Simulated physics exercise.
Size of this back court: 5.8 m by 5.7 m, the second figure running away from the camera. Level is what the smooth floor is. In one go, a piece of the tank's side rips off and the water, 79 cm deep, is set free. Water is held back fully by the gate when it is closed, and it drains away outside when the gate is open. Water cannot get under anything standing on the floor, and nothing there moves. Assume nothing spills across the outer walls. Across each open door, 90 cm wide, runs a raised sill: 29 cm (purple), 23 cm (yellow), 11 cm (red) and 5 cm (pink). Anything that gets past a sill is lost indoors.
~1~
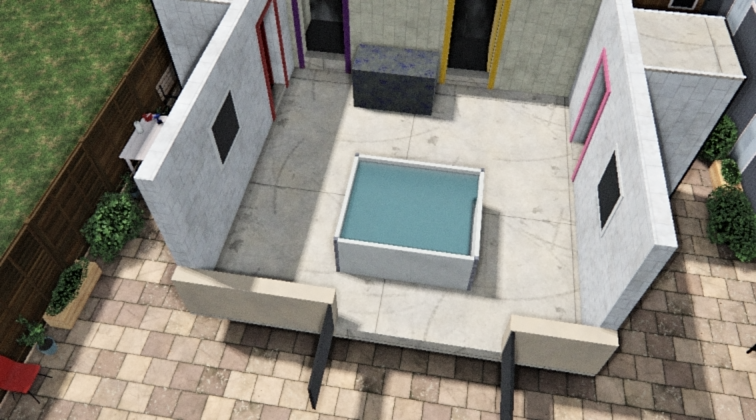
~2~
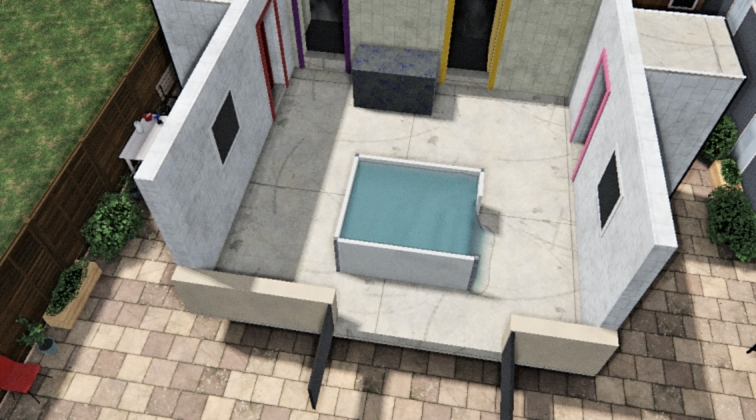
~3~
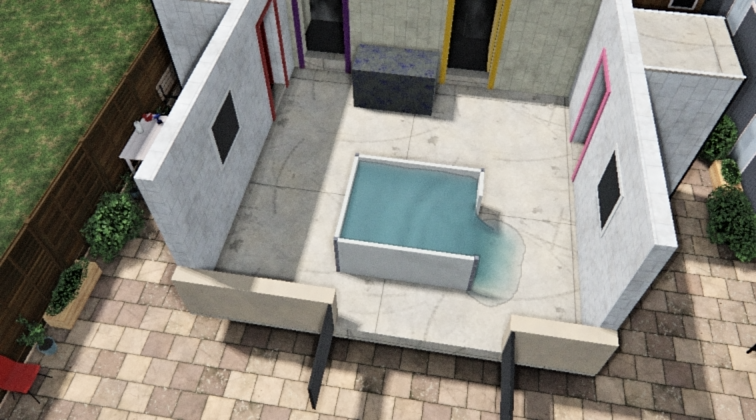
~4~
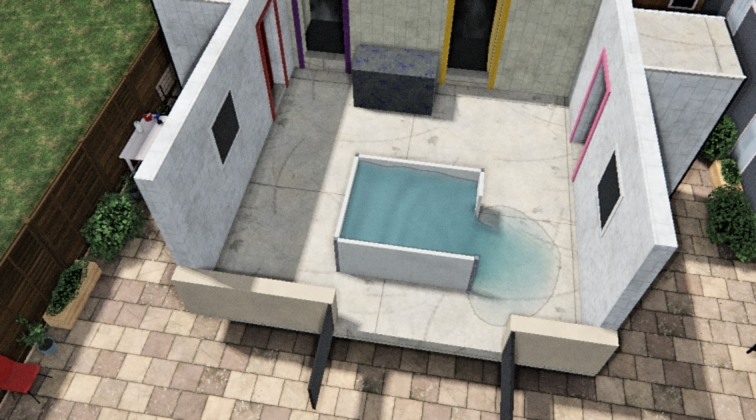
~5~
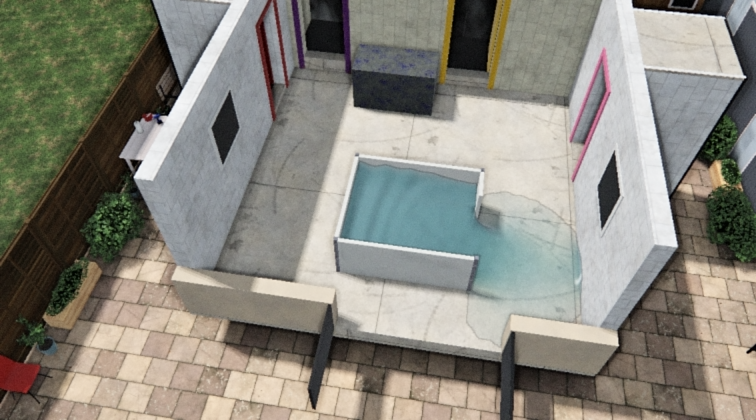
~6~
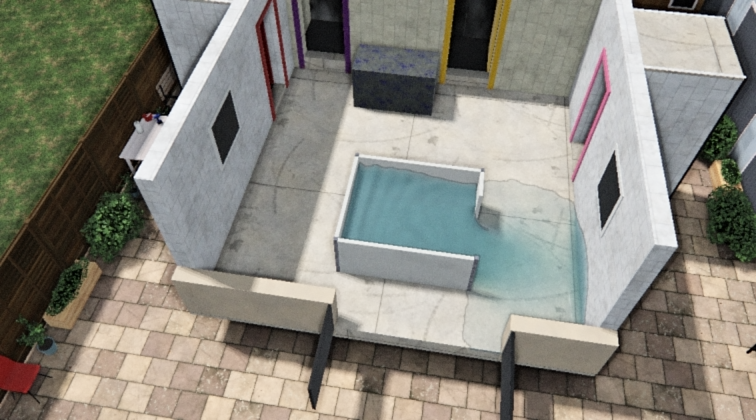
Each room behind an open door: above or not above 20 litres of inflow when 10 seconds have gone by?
As I see it, for the purple door I'd say within the limit; for the yellow door I'd say within the limit; for the red door I'd say within the limit; for the pink door I'd say above the limit.
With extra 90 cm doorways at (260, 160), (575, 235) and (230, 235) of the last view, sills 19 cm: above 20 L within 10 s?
In that order: Short of it, beyond it, short of it.
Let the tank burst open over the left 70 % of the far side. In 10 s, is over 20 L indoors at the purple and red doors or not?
Purple short, red beyond.
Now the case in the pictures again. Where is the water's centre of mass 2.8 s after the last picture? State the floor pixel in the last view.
I'd say somewhere around (478, 222).
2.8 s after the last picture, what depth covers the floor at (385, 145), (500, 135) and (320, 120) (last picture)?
Depth readings in turn - 0, 4, 0 cm.
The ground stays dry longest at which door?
That would be the red door, last of all.
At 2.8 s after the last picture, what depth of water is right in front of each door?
Centimetres: Purple 0 / yellow 17 / red 0 / pink 8.
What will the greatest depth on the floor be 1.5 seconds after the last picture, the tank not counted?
Max around 44 cm.
Then, 0.7 s after the last picture water covers 20 % of the floor and is deepest (58 cm) near (578, 349); purple door not reached, yellow door not reached, red door not reached, pink door 7 cm at the sill, 0 L in.
Then, 1.5 s after the last picture water covers 35 % of the floor and is deepest (44 cm) near (578, 349); purple door not reached, yellow door not reached, red door not reached, pink door 8 cm at the sill, 2 L in.
Then, 2.8 s after the last picture water covers 55 % of the floor and is deepest (26 cm) near (547, 98); purple door not reached, yellow door 17 cm at the sill, 0 L in, red door not reached, pink door 8 cm at the sill, 9 L in.
Then, 5.3 s after the last picture water covers 85 % of the floor and is deepest (19 cm) near (442, 98); purple door 5 cm at the sill, 0 L in, yellow door 18 cm at the sill, 0 L in, red door 6 cm at the sill, 0 L in, pink door 6 cm at the sill, 17 L in.
Then, 9.3 s after the last picture water covers 100 % of the floor and is deepest (12 cm) near (294, 70); purple door 8 cm at the sill, 0 L in, yellow door 10 cm at the sill, 0 L in, red door 4 cm at the sill, 0 L in, pink door 10 cm at the sill, 48 L in.
